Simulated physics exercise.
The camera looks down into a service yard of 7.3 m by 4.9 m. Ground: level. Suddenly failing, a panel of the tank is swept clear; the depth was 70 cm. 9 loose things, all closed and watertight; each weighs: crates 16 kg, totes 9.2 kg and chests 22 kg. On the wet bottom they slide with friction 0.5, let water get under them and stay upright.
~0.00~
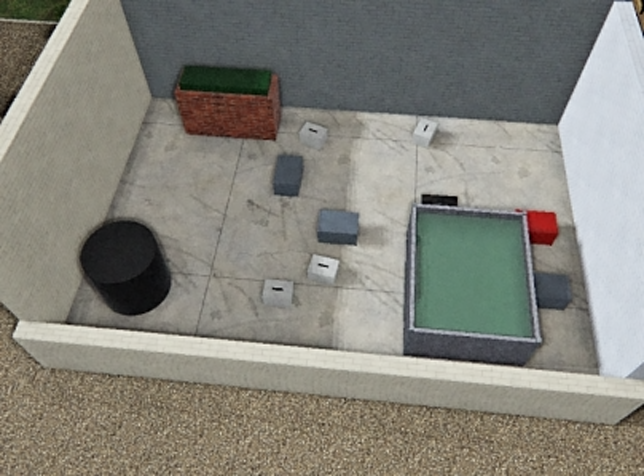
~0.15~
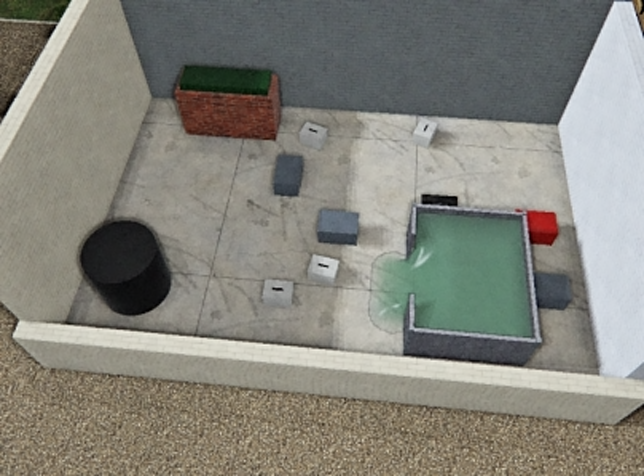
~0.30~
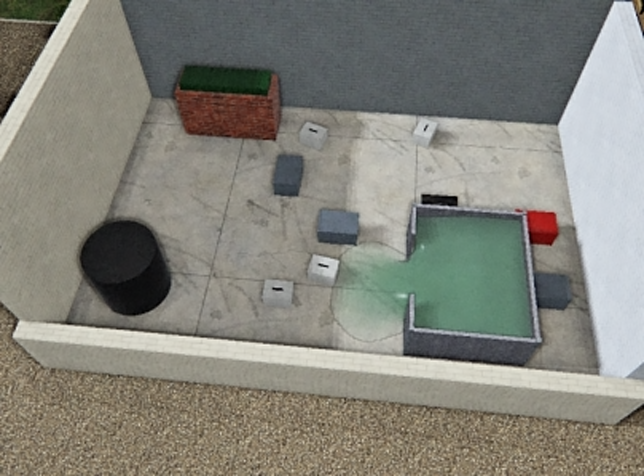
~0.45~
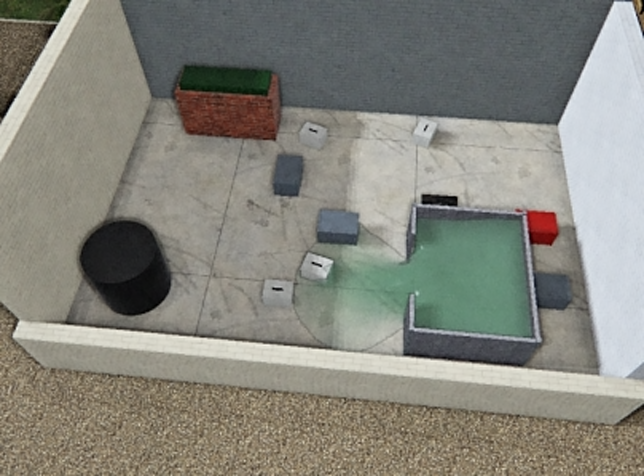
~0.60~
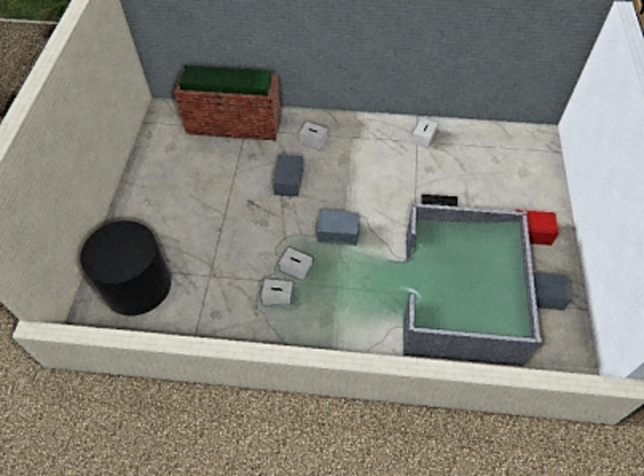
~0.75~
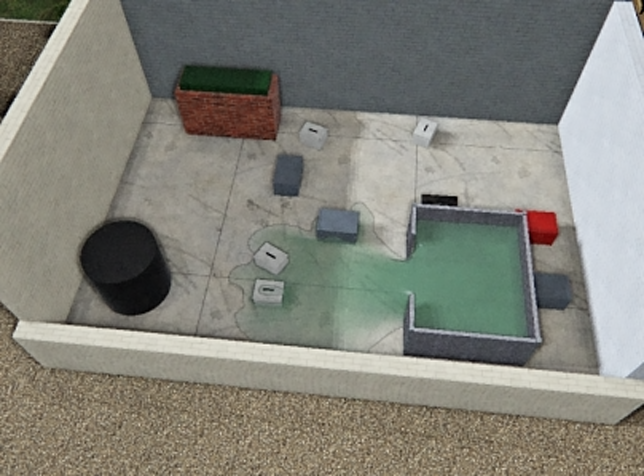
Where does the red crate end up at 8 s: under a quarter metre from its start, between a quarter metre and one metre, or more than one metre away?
I think it's going to hold steady.
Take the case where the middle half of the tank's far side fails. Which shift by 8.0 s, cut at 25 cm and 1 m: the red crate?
So the red crate winds up far off.
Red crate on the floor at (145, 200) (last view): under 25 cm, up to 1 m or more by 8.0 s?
Short answer: It drifts a great distance.
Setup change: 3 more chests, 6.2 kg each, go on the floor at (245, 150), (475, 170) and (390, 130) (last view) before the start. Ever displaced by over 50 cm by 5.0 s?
So that's within the threshold, within the threshold and within the threshold, in that sequence.
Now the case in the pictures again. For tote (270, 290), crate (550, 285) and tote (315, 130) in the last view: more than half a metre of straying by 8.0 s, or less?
Beyond the limit, then within the limit, then beyond the limit.
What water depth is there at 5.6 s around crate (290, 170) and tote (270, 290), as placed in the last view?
I'd put it at 9 cm and 15 cm respectively.
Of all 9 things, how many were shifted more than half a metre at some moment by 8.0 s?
That adds up to 5.
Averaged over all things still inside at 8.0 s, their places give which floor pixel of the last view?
Around (397, 185).
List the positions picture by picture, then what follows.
In the first picture, the red crate at (537, 221) rests on the ground; 2.8 m2 under water; 0 of 9 have shifted.
In the second picture, the red crate at (537, 221) rests on the ground; 3.4 m2 under water; 0 of 9 have shifted.
In the third picture, the red crate at (537, 221), on the bottom; water covers 4.3 m2; 0 of 9 have shifted.
In the fourth picture, the red crate at (537, 221) rests on the ground; water covers 5.2 m2; 1 of 9 have shifted.
In the fifth picture, the red crate at (537, 221), on the bottom; 6.1 m2 under water; 1 of 9 have shifted.
In the sixth picture, the red crate at (537, 221), on the bottom; 7.3 m2 under water; 2 of 9 have shifted.
After 1.6 s the red crate is near (537, 221), 0.0 m from its start, aground; 0 afloat.
After 3.6 s the red crate is near (537, 221), 0.0 m from its start, aground; 2 afloat.
After 5.6 s the red crate is near (537, 221), 0.0 m from its start, aground; 3 afloat.
After 8.0 s the red crate is near (537, 221), 0.0 m from its start, aground; 1 afloat.
